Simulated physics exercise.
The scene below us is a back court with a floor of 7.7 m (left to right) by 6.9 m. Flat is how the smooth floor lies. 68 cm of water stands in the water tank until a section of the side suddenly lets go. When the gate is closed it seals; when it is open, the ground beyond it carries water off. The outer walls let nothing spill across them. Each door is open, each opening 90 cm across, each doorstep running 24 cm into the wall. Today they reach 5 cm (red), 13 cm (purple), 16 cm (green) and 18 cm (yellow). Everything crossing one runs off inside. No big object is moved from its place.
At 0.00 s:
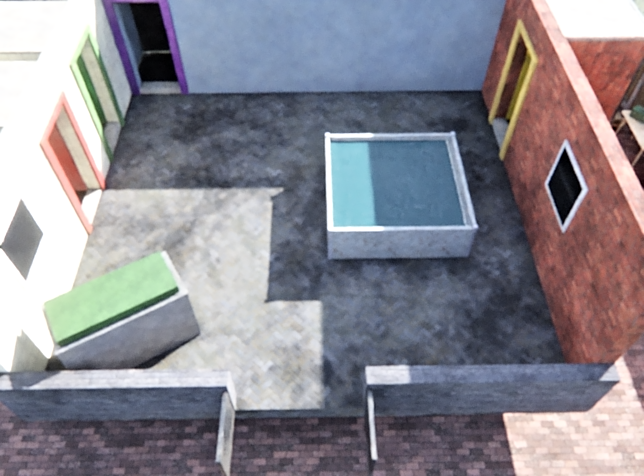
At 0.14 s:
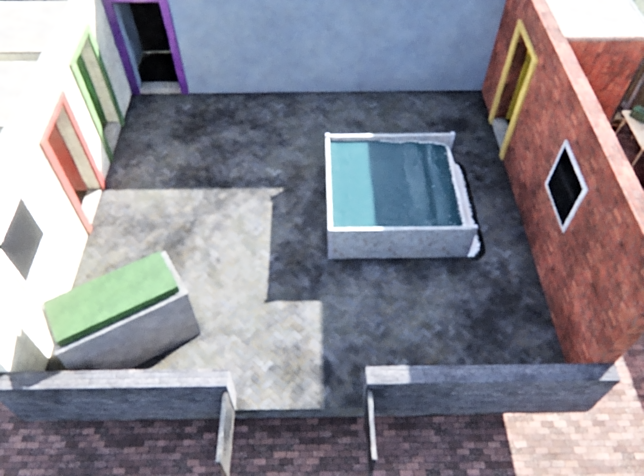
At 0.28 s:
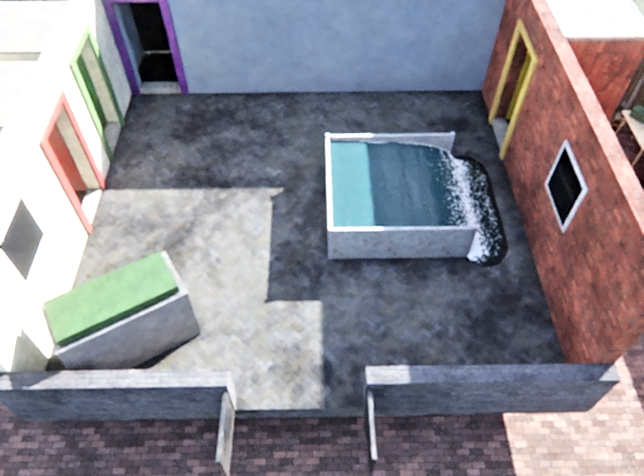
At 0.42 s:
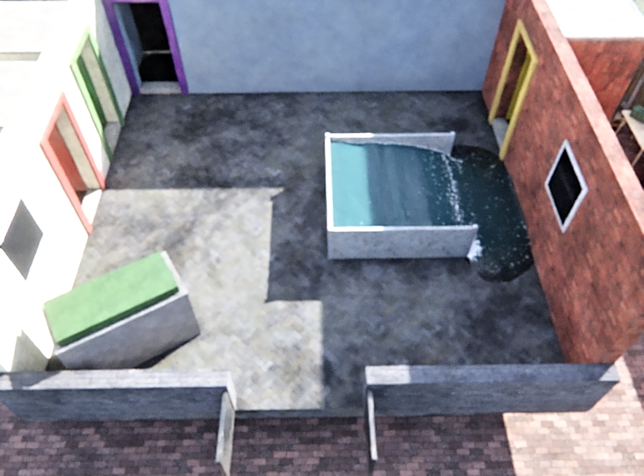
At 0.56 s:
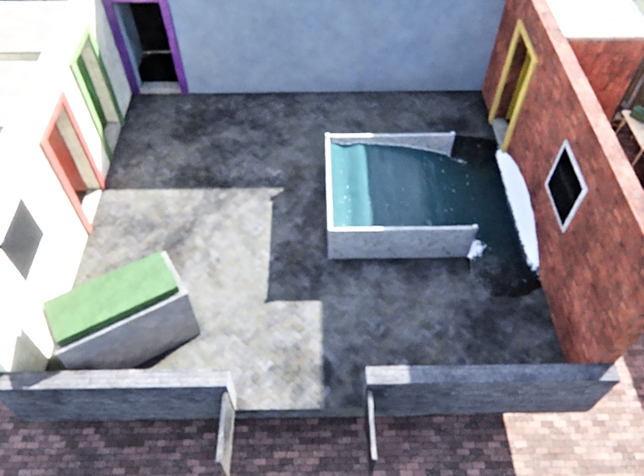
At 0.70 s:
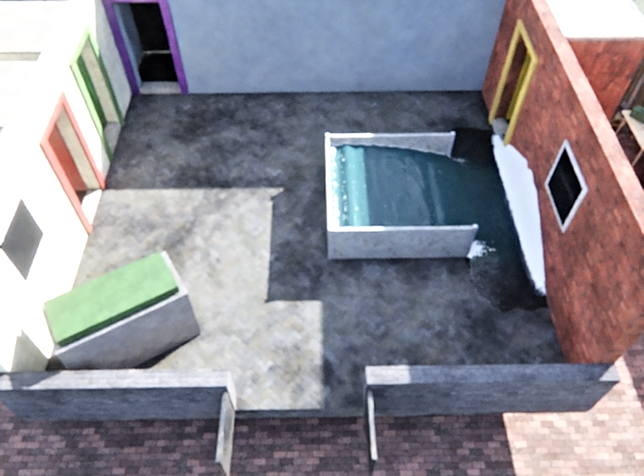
We see a walled courtyard with a water tank whose right side opens, letting water pour out across the dark floor in a foaming front that spreads to the red brick wall and runs along its base.
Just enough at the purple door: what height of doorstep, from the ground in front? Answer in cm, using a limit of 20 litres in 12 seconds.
Some 7 cm.
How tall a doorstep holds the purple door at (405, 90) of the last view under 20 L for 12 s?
Something near 14.5 cm.
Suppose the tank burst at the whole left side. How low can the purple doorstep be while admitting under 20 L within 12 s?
Required height: Approx. 21 cm.
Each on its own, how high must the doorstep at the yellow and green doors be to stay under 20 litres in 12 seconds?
About 18 cm at yellow and 8.5 cm at green.
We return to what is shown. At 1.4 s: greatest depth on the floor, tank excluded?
Up to some 52 centimetres, I'd say.
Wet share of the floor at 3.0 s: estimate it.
Approximately 30 % of it.
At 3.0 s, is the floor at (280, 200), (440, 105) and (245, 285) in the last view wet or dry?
One by one: Clear, drenched, clear.
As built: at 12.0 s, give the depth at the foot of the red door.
A ruler would read roughly 7.5 cm.
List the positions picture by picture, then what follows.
The first frame shows still water, 68 cm deep, in the water tank at (396, 182); the purple door at (150, 53) is dry.
In the second frame, the gap is at (456, 197), the front 0.3 m out at (479, 252); the back of the water tank holds 68 cm.
In the third frame, the gap is at (455, 199), the front 0.7 m out at (502, 249); the back of the water tank holds 68 cm.
In the fourth frame, the gap is at (455, 200), the front 1.2 m out at (532, 254); the back of the water tank holds 68 cm.
In the fifth frame, the front is at (540, 280), 1.3 m from the gap at (455, 201); 3.6 m2 of floor is wet, 66 cm left at the back.
In the sixth frame, the gap is at (455, 201), the front 1.5 m out at (546, 299); the back of the water tank holds 59 cm; 6.4 m in a straight line remain to the purple door at (150, 53).
After 1.4 s water covers 15 % of the floor, deepest (52 cm) near (502, 209); it has not reached the purple door.
After 3.0 s water covers 30 % of the floor, deepest (36 cm) near (562, 376); it has not reached the purple door.
After 12.0 s water covers 100 % of the floor, deepest (12 cm) near (38, 396); 8 cm at the purple door, 0 litres in over its 13 cm doorstep.
At the purple door as built, the water arrived by 4.1 s and peaked near 12 cm at 9.8 s.
With a doorstep of 6.5 cm, 25 litres would have come in within the 12 s; with 7.5 cm, 15 litres. So under 20 litres takes about 7 cm.
